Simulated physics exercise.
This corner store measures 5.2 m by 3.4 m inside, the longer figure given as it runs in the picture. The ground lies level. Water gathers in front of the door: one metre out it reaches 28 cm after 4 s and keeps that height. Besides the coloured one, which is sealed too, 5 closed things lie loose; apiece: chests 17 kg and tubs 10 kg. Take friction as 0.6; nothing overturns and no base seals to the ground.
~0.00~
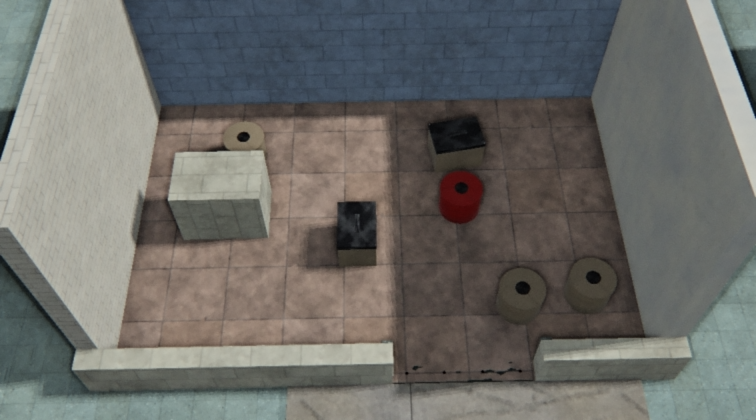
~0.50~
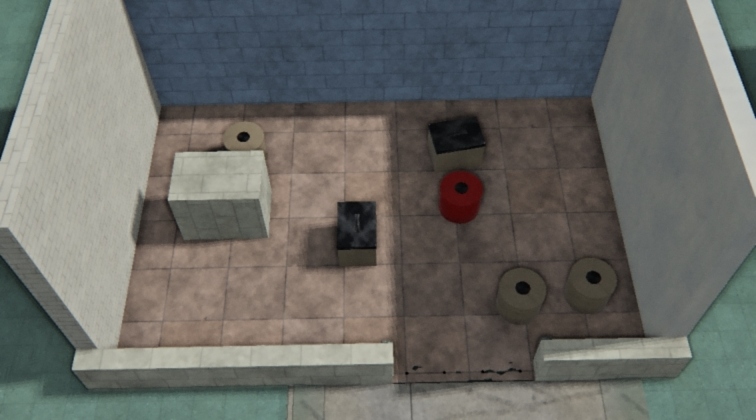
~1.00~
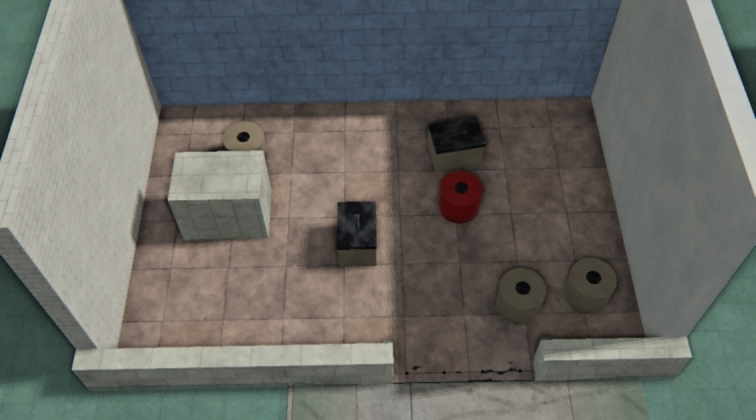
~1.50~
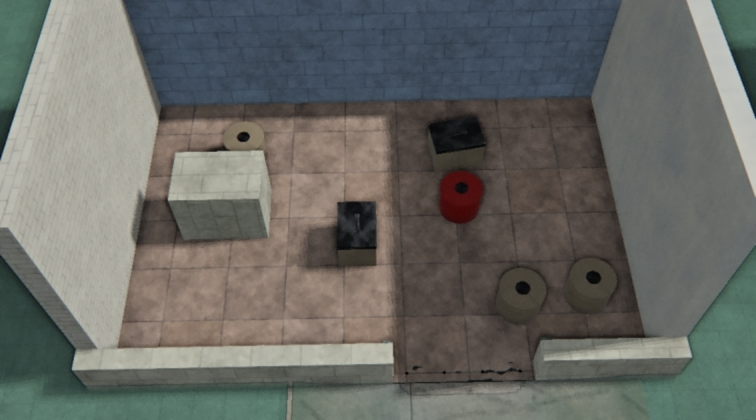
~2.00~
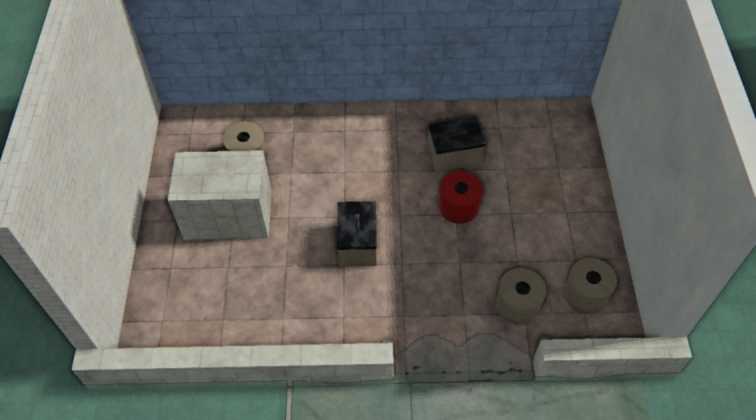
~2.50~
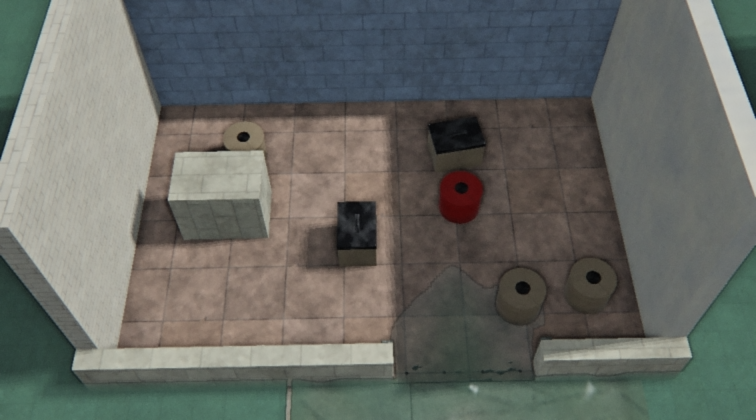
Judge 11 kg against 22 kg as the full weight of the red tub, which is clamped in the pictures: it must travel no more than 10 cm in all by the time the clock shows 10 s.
I expect that neither load is enough.
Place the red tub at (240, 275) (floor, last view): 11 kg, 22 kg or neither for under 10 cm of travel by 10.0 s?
The smaller is enough.
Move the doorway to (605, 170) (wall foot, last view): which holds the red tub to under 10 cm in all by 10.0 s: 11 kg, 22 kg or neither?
Then neither load is enough.
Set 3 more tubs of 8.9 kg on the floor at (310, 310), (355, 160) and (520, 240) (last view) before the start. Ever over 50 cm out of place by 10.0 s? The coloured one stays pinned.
In turn: Under, over, more.
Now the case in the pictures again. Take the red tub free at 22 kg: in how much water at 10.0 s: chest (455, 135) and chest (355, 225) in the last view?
About 16 and 10 cm.
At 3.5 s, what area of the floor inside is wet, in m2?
Some 3.5 m2.
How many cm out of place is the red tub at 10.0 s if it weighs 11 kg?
Roughly 300 cm.
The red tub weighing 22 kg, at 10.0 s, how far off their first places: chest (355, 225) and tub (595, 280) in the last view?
In that order: 60 cm, 40 cm.
After 3.5 s the red tub would be 4 cm from its start with 11 kg and 0 cm from its start with 22 kg; 5 cm of water round it then.
After 4.5 s the red tub would be 28 cm from its start with 11 kg and 3 cm from its start with 22 kg; 7 cm of water round it then.
After 7.0 s the red tub would be 84 cm from its start with 11 kg and 26 cm from its start with 22 kg; 8 cm of water round it then.
After 10.0 s the red tub would be 299 cm from its start with 11 kg and 44 cm from its start with 22 kg; 18 cm of water round it then.
